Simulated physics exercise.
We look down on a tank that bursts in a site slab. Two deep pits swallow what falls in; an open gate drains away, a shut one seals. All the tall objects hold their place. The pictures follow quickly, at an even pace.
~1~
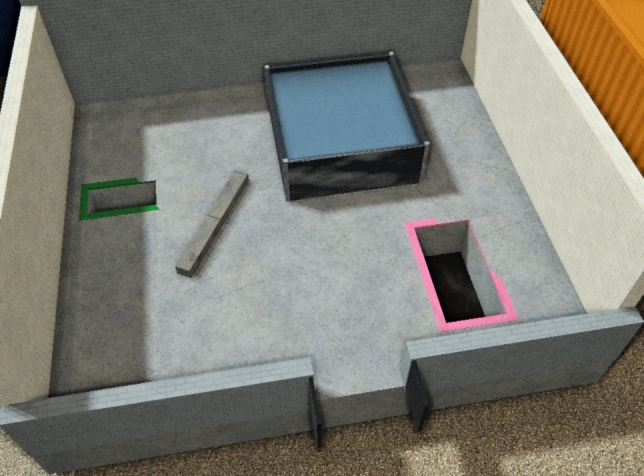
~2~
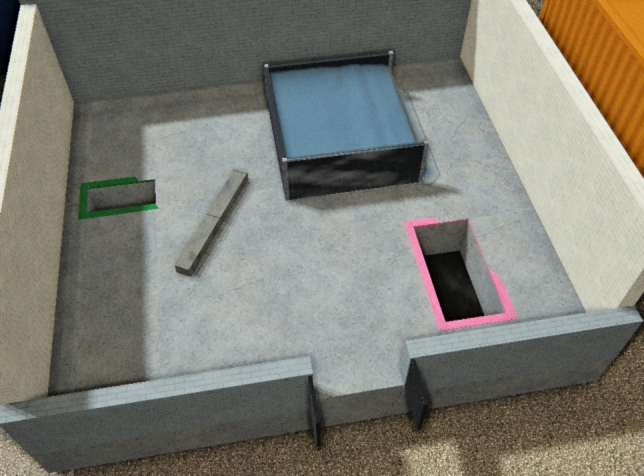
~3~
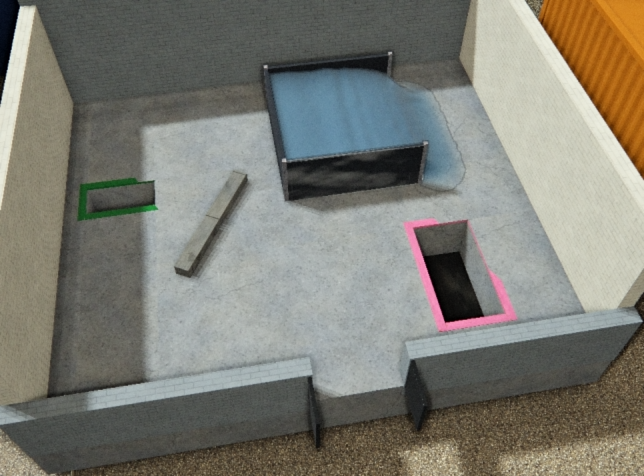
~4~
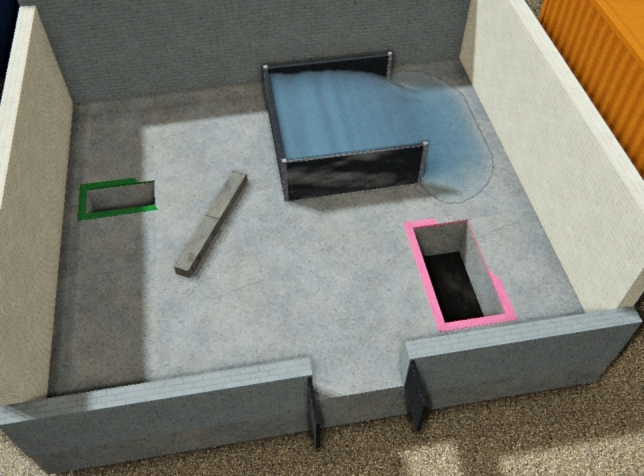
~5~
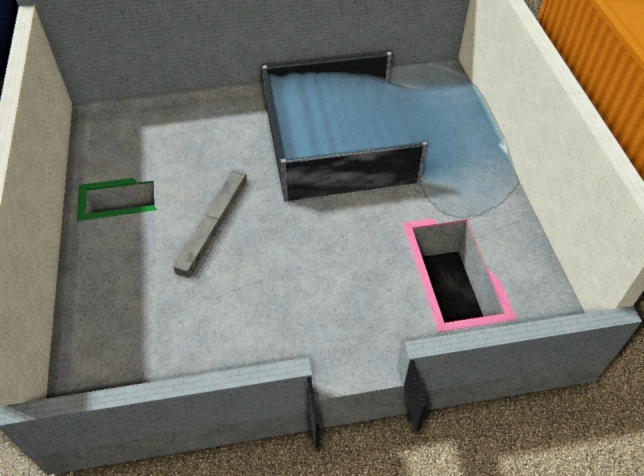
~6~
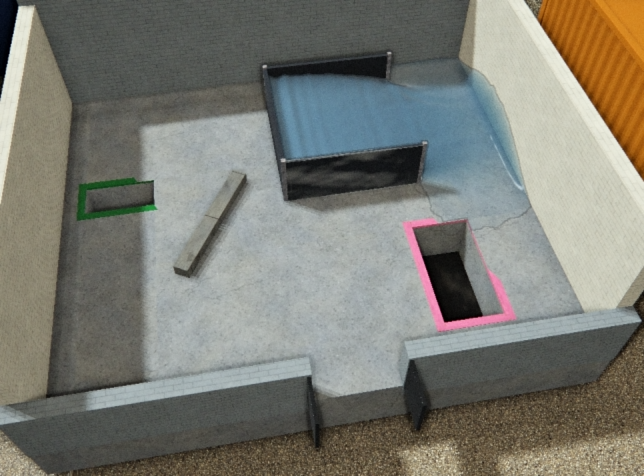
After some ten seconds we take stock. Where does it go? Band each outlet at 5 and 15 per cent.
The gate takes under 5 %; the pink pit takes over 15 %; the green pit takes between 5 and 15 %.
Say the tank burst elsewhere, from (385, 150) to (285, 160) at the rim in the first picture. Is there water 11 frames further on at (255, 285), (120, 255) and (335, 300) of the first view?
In turn: Under water, no water, covered.
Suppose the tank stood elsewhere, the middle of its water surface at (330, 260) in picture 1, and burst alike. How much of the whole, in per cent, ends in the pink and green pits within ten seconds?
Roughly, in per cent: Pink 80, green 0.
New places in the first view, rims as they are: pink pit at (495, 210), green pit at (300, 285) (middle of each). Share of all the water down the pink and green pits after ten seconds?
Parts in a hundred: Pink 50, green 0.
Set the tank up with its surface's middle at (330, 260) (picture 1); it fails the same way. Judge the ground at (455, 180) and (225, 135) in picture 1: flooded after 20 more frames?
As listed: Flooded, not flooded.
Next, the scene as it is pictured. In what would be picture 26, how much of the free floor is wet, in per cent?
Close to 50 %.
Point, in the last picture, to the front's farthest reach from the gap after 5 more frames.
I would point to (574, 292).
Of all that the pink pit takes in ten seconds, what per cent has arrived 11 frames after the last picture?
About 5 per cent.
A moment on, water covers 20 % of the floor; the gate 0 %, the pink pit 0 %, the green pit 0 %.
Next, water covers 25 % of the floor; the gate 0 %, the pink pit 1 %, the green pit 0 %.
Then, water covers 50 % of the floor; the gate 0 %, the pink pit 9 %, the green pit 0 %.
Later, water covers 75 % of the floor; the gate 1 %, the pink pit 23 %, the green pit 3 %.
In the end, water covers 80 % of the floor; the gate 1 %, the pink pit 33 %, the green pit 9 %.
